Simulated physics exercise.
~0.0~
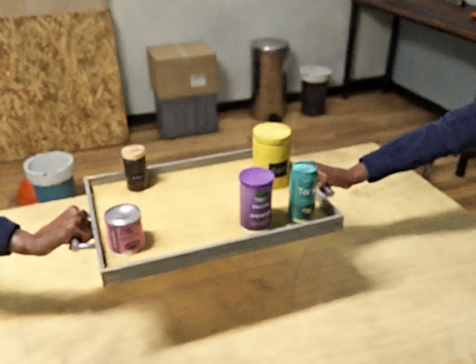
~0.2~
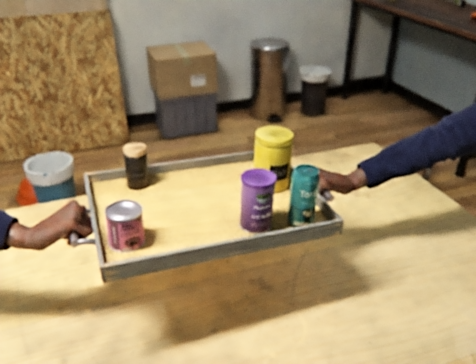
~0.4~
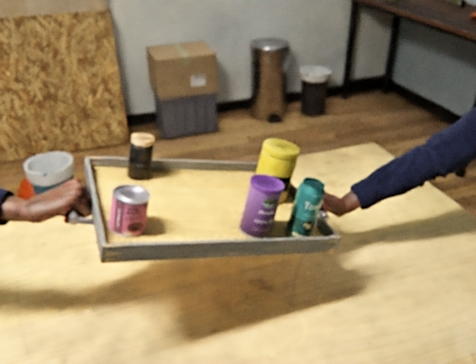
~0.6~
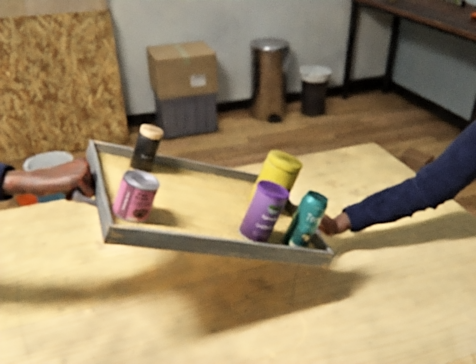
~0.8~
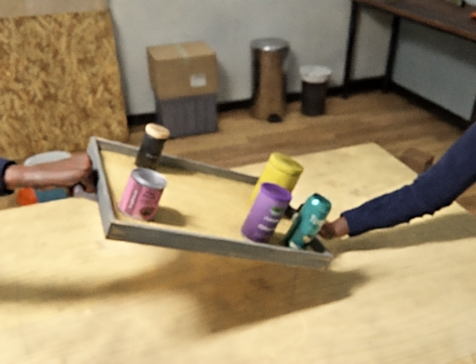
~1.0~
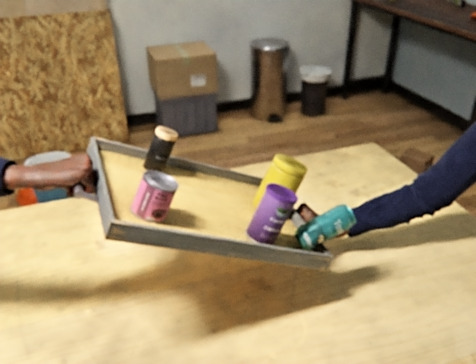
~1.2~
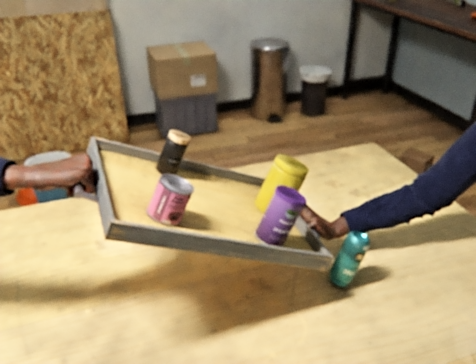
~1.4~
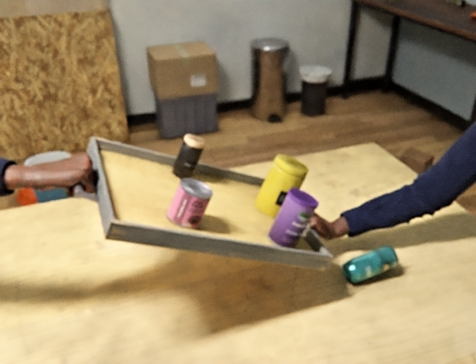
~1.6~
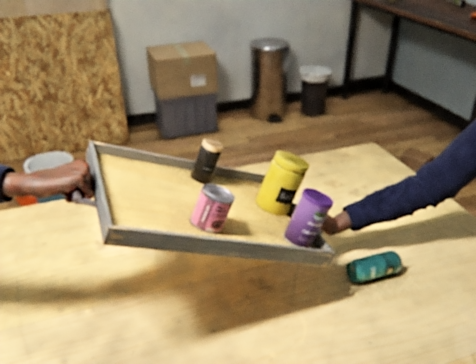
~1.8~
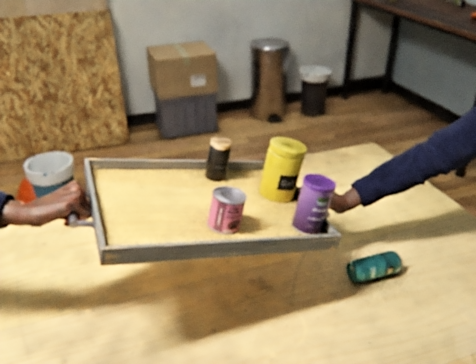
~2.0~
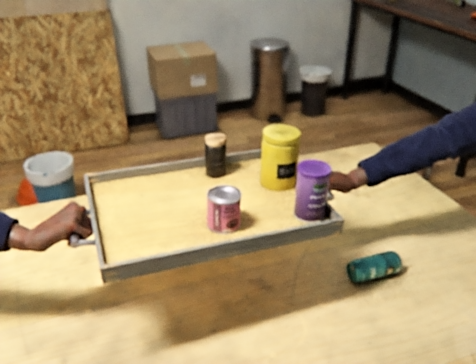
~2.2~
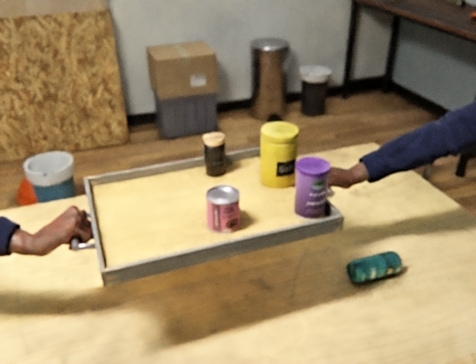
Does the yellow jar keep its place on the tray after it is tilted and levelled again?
Yes, the yellow jar stays standing in about the same spot on the tray.
